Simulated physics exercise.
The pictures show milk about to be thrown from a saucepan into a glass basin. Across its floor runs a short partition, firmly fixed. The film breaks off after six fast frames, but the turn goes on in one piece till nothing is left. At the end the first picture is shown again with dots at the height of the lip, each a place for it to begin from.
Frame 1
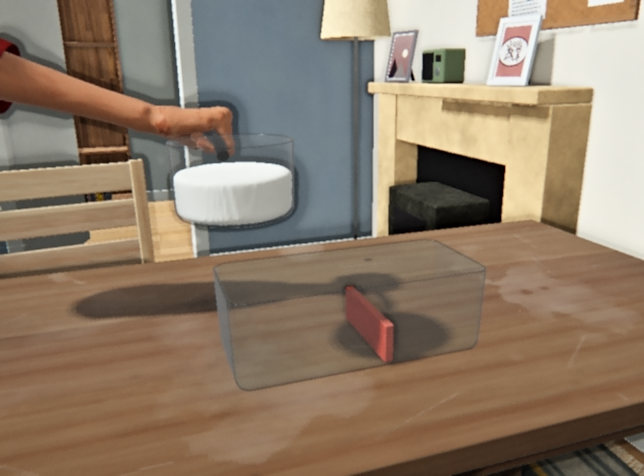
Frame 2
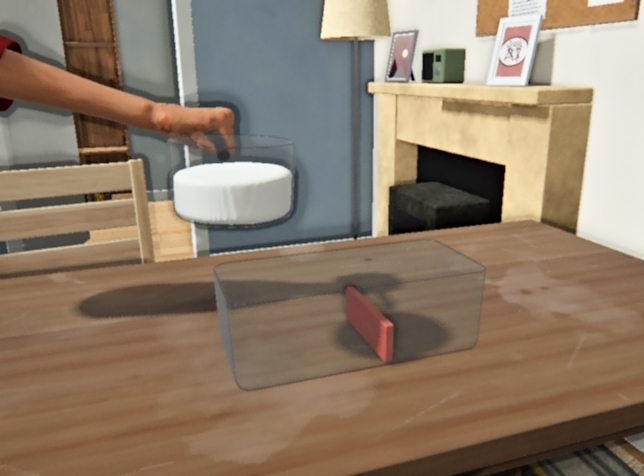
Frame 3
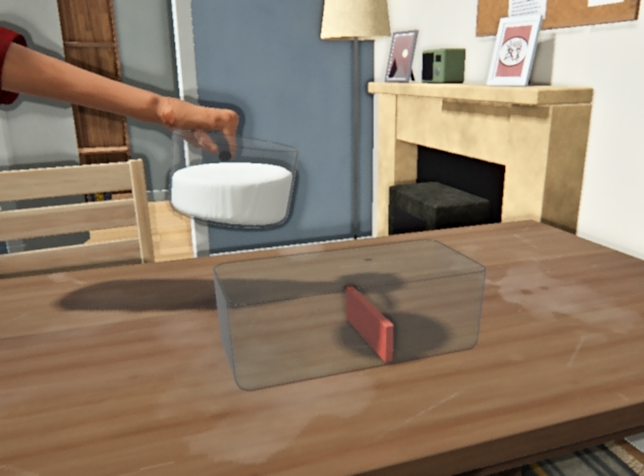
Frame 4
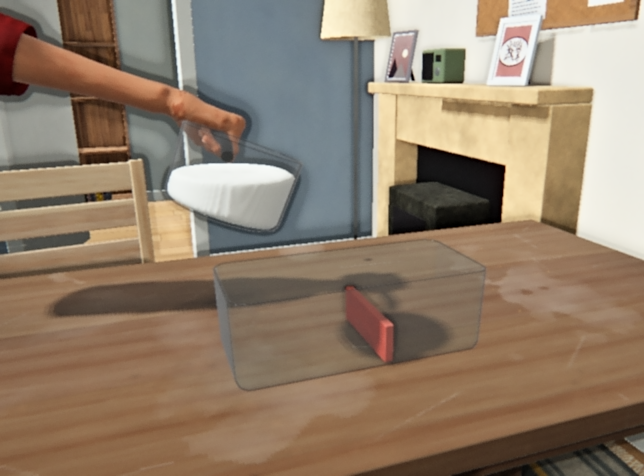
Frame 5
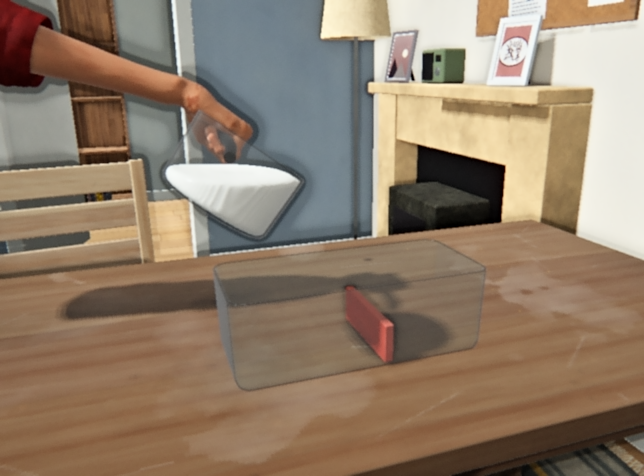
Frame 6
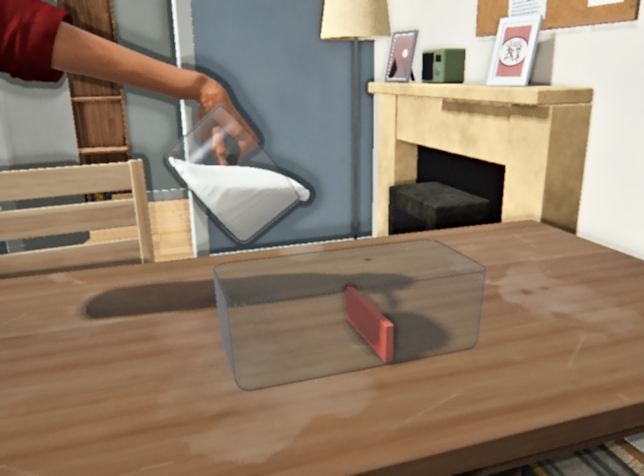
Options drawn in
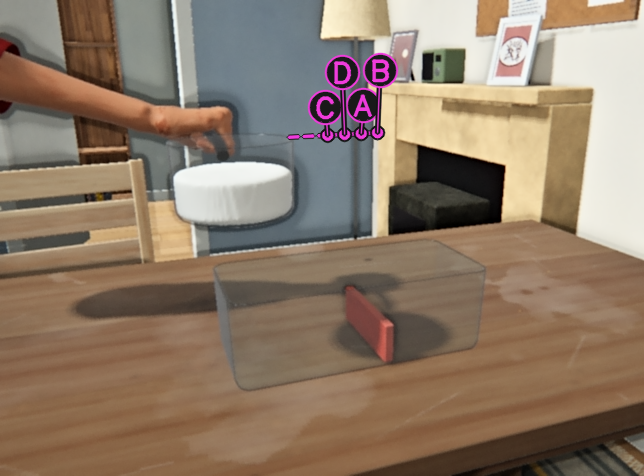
Above a wooden table, a hand tilts a clear container of white liquid rightward to its lip.
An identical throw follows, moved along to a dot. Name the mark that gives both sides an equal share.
D.
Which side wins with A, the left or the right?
The right one.
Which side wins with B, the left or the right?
More ends on the right.
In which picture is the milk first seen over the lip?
Picture 6.
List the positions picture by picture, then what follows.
Upright, lip at (289, 137); basin from (235, 389) to (475, 344); top of the wall at (368, 304); nothing has left yet, in the first frame.
Tipped about 3°, lip at (290, 139); nothing has left yet, in the second frame.
Tipped about 10°, lip at (294, 147); nothing has left yet, in the third frame.
Tipped about 22°, lip at (298, 160); nothing has left yet, in the fourth frame.
Tipped about 37°, lip at (299, 177); nothing has left yet, in the fifth frame.
Tipped about 53°, lip at (296, 196); milk is over the lip, down to (302, 198), in the sixth frame.
On the marked copy, A at (361, 133); B at (377, 132); C at (327, 135); D at (344, 134).
With A, about 16 % ends left of the wall and 82 % right of it.
With B, about 9 % ends left of the wall and 87 % right of it; 4 % is lost outside.
With C, about 78 % ends left of the wall and 20 % right of it.
With D, about 49 % ends left of the wall and 49 % right of it.
